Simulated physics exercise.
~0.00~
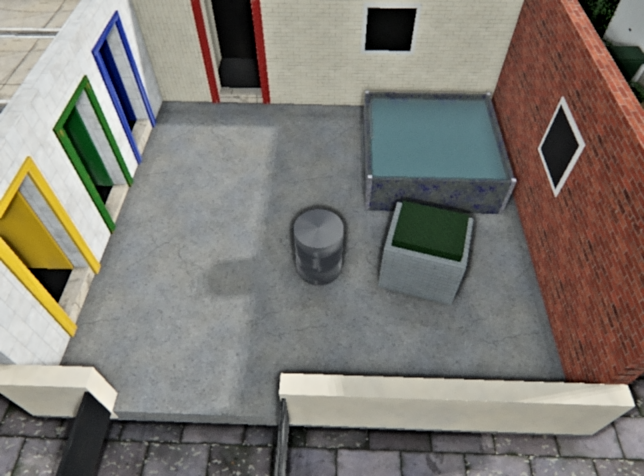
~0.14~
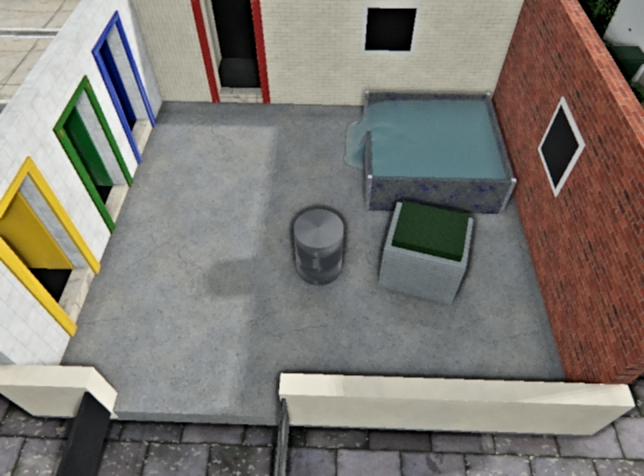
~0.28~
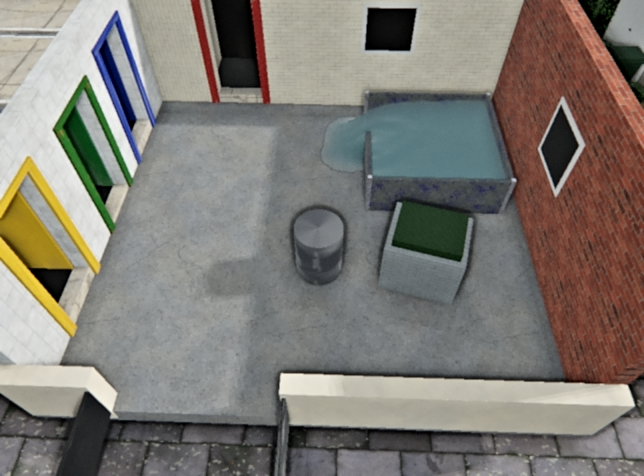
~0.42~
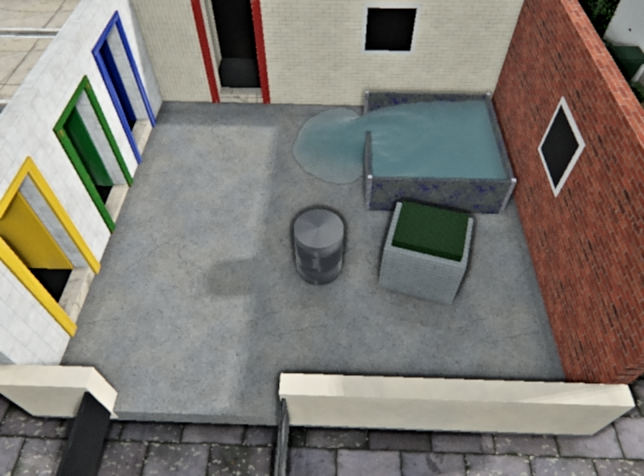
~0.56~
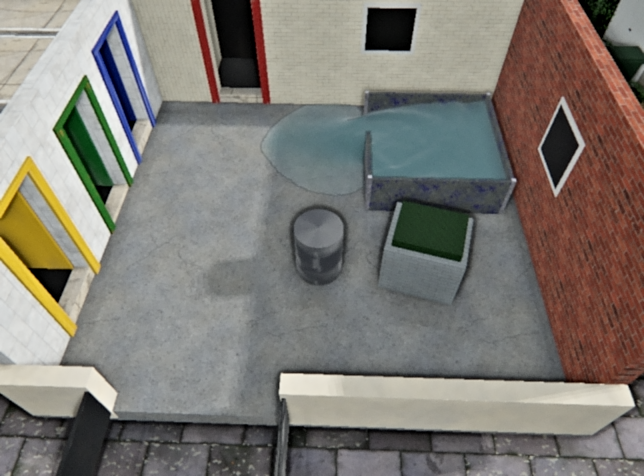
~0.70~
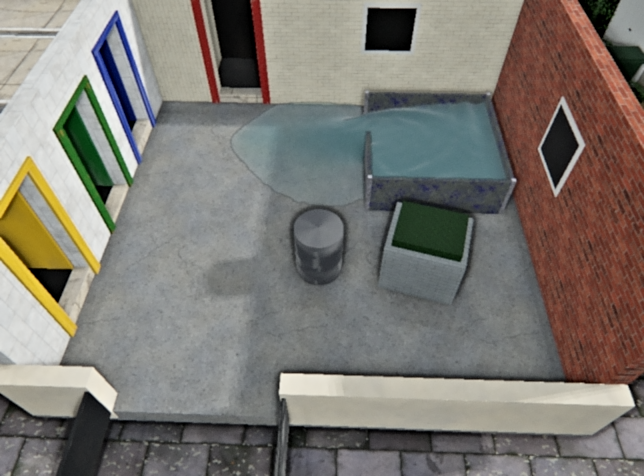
Water pouring from the left side of a raised tank and spreading leftward across a grey walled yard with coloured doorways.
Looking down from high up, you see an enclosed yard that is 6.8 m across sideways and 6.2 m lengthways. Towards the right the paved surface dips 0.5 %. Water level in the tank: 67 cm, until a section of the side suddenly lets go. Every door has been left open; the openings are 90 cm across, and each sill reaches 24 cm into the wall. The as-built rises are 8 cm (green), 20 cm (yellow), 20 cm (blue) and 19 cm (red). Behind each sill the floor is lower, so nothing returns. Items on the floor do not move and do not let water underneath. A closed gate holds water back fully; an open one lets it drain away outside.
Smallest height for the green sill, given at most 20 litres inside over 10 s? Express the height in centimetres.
About 13 cm.
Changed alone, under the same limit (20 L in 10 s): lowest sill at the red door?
The red one would have to be about 14.5 cm high.
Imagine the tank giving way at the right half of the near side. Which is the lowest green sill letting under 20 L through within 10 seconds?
Required height: Approx. 7.5 cm.
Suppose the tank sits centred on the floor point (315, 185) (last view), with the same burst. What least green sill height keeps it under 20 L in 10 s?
About 18 centimetres.
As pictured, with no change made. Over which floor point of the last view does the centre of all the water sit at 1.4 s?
The balance point sits at roughly (382, 157).
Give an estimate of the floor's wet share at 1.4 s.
30 %.
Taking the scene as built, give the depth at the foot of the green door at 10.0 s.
Some 8.0 cm.
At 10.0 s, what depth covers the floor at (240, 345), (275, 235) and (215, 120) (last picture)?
Roughly 8, then 3, then 7 cm.
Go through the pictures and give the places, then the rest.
Still water, 67 cm deep, in the tank at (433, 137); the green door at (100, 163) is dry, in the first picture.
The gap is at (367, 134), the front 0.3 m out at (349, 163); the back of the tank holds 67 cm, in the second picture.
Water pours out at (367, 135) and has run 0.8 m, to (327, 160); about 11 cm deep outside, 67 cm at the back, in the third picture.
The front is at (296, 151), 1.4 m from the gap at (367, 136); 2.1 m2 of floor is wet, 67 cm left at the back, in the fourth picture.
The front is at (265, 146), 2.0 m from the gap at (367, 136); 3.6 m2 of floor is wet, 67 cm left at the back, in the fifth picture.
The gap is at (367, 136), the front 2.5 m out at (236, 147); the back of the tank holds 64 cm; 2.3 m in a straight line remain to the green door at (100, 163), in the sixth picture.
After 1.4 s water covers 30 % of the floor, deepest (40 cm) near (362, 142); it has not reached the green door.
After 3.0 s water covers 45 % of the floor, deepest (36 cm) near (165, 119); 18 cm at the green door, 23 litres in over its 8 cm sill.
After 10.0 s water covers 90 % of the floor, deepest (12 cm) near (75, 328); 8 cm at the green door, 69 litres in over its 8 cm sill.
At the green door as built, the water arrived by 1.9 s and peaked near 18 cm at 3.0 s.
Run again over the same 10 s with other heights there, 29 litres in over 11.5 cm, 8 litres over 15.5 cm. The limit of 20 litres is kept from about 13 cm up.
